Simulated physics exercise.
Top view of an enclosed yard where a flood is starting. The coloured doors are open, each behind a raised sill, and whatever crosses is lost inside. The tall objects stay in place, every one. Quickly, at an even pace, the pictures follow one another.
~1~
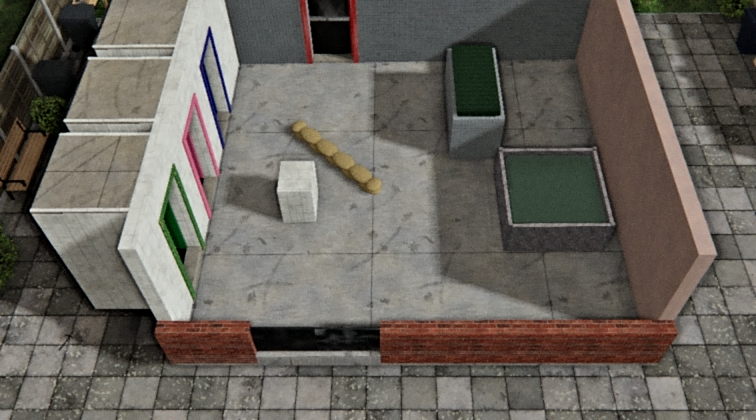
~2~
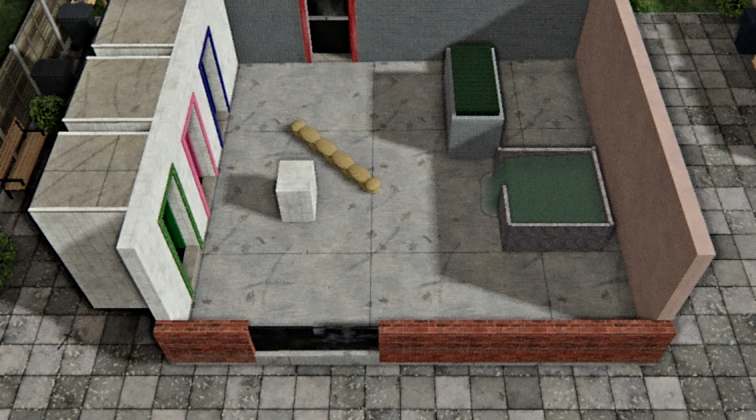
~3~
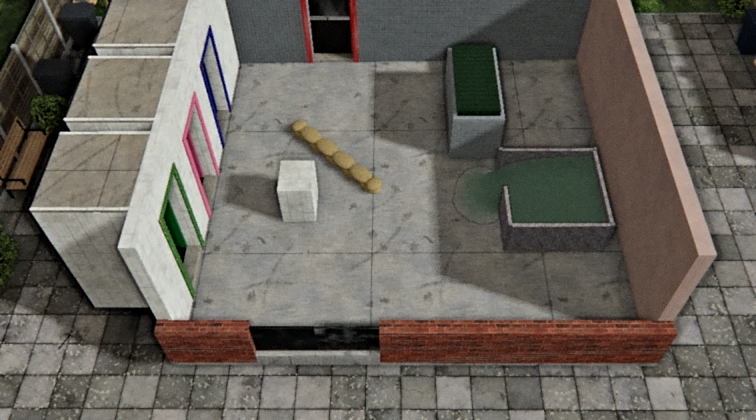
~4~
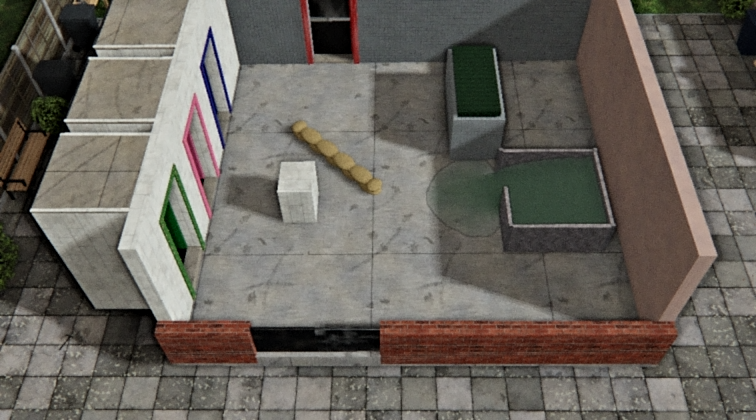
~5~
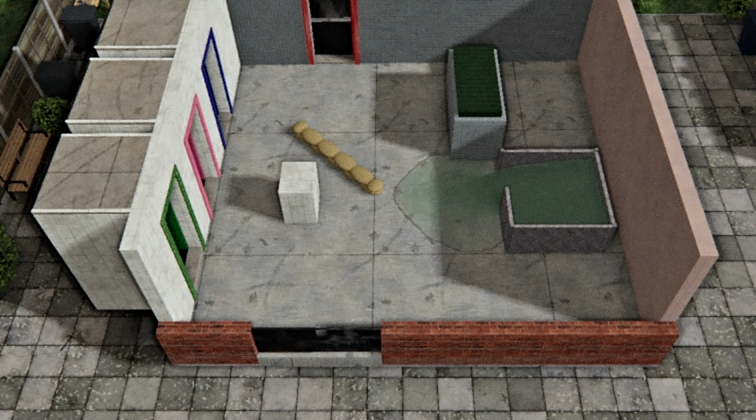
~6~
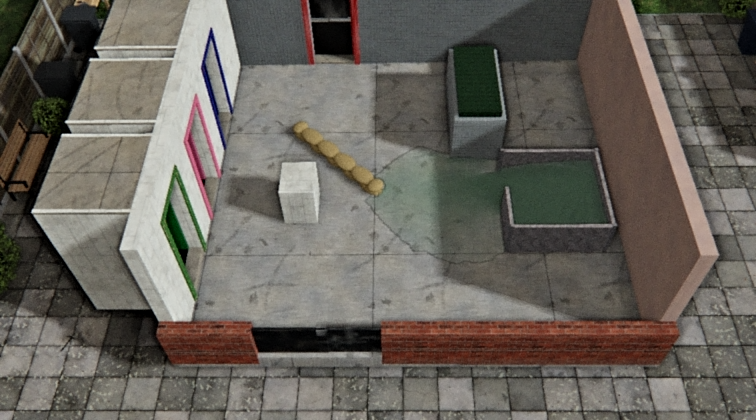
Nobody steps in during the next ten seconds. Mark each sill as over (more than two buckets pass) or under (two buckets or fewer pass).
The green door is under, the blue door is under, the pink door is over, the red door is over.
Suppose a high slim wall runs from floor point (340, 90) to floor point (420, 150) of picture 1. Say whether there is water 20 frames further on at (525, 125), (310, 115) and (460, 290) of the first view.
Taking the points in turn, they are high and dry, inundated and high and dry.
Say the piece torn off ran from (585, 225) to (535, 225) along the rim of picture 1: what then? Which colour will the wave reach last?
Answer: The red door.
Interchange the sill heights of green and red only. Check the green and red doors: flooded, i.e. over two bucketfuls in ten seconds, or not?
My reading: The green door takes more; the red door is under.
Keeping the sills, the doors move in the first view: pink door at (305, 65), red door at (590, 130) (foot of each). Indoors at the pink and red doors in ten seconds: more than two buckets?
Pink passes that mark; red keeps below it.
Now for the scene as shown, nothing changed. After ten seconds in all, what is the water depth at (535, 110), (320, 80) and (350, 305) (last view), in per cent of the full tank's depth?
Around 0, 8 and 8 percent, in that order.
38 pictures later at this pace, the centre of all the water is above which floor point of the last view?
At about (354, 188).
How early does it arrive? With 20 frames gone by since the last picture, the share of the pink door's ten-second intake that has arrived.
Share by then: About 0 in a hundred.
A moment on, water covers 20 % of the floor; the green door not reached, the blue door not reached, the pink door not reached, the red door not reached.
Next, water covers 35 % of the floor; the green door not reached, the blue door not reached, the pink door not reached, the red door not reached.
Then, water covers 45 % of the floor; the green door wet at the sill, nothing in, the blue door not reached, the pink door not reached, the red door under two buckets in.
Later, water covers 55 % of the floor; the green door wet at the sill, nothing in, the blue door under two buckets in, the pink door under two buckets in, the red door over two buckets in.
In the end, water covers 70 % of the floor; the green door wet at the sill, nothing in, the blue door under two buckets in, the pink door over two buckets in, the red door over two buckets in.
